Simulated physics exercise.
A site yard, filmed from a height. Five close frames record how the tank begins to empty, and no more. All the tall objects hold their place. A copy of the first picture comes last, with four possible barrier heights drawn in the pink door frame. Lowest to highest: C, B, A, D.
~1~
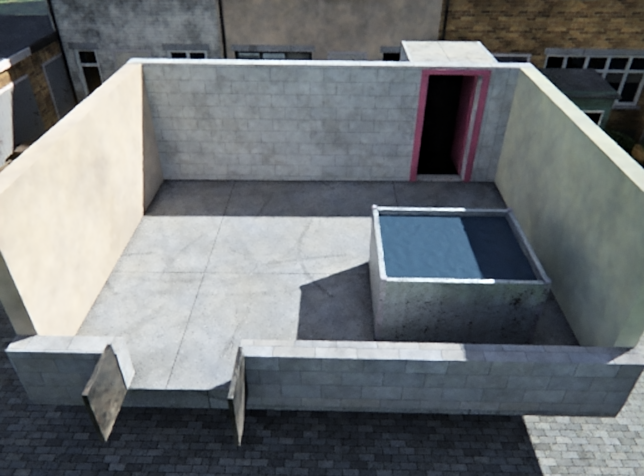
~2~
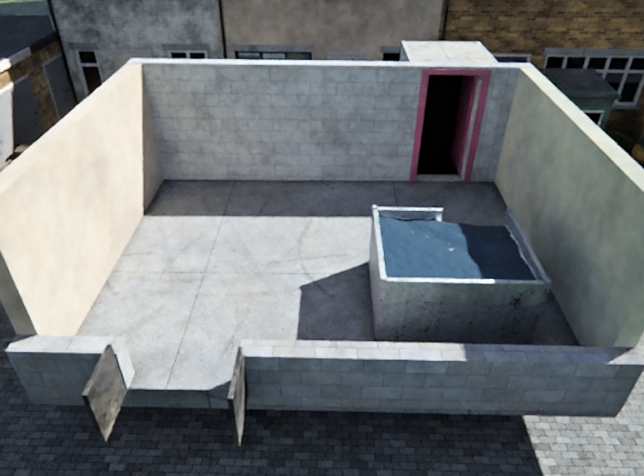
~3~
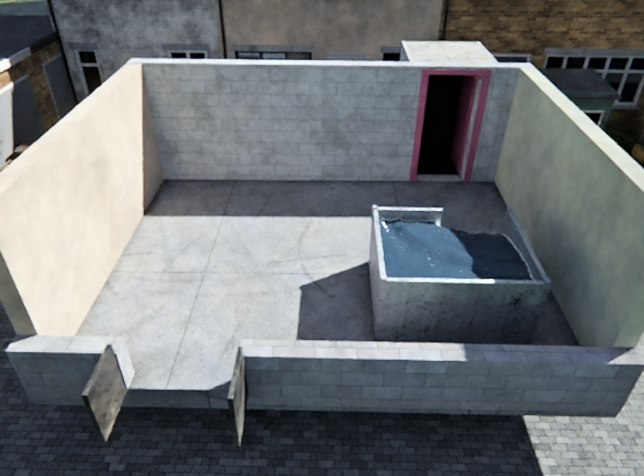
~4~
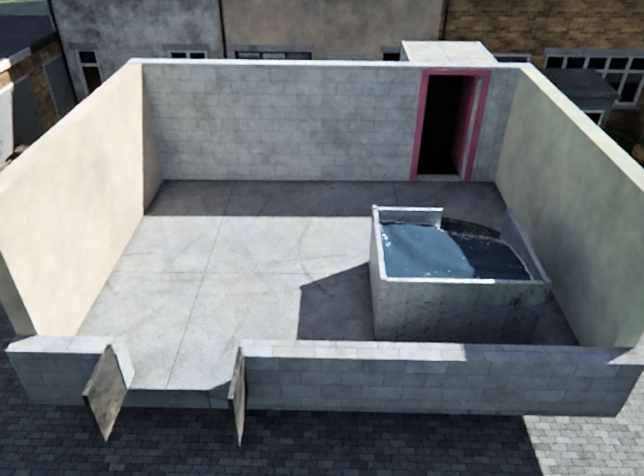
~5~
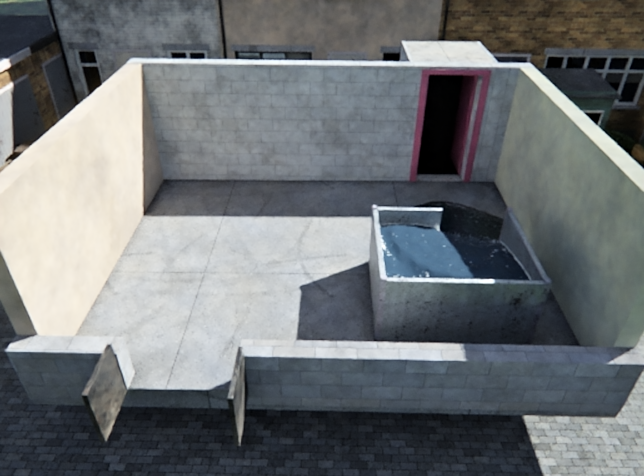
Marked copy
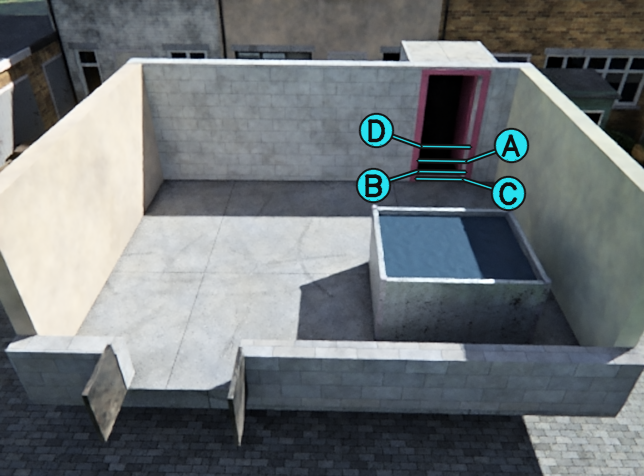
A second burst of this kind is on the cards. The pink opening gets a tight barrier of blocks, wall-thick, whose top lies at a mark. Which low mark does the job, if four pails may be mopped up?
A will do.
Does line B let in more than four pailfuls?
Yes, that goes wrong.
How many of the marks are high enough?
Two of them.
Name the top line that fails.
It is B.
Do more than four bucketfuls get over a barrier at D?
No.
In cyan, A at (442, 161); B at (441, 171); C at (440, 179); D at (445, 146); from the bottom up C, B, A, D.
With A, a splash gets over, under a bucket.
With B, some 20 bucketfuls get in.
With C, dozens of bucketfuls pour in.
With D, nothing gets over.
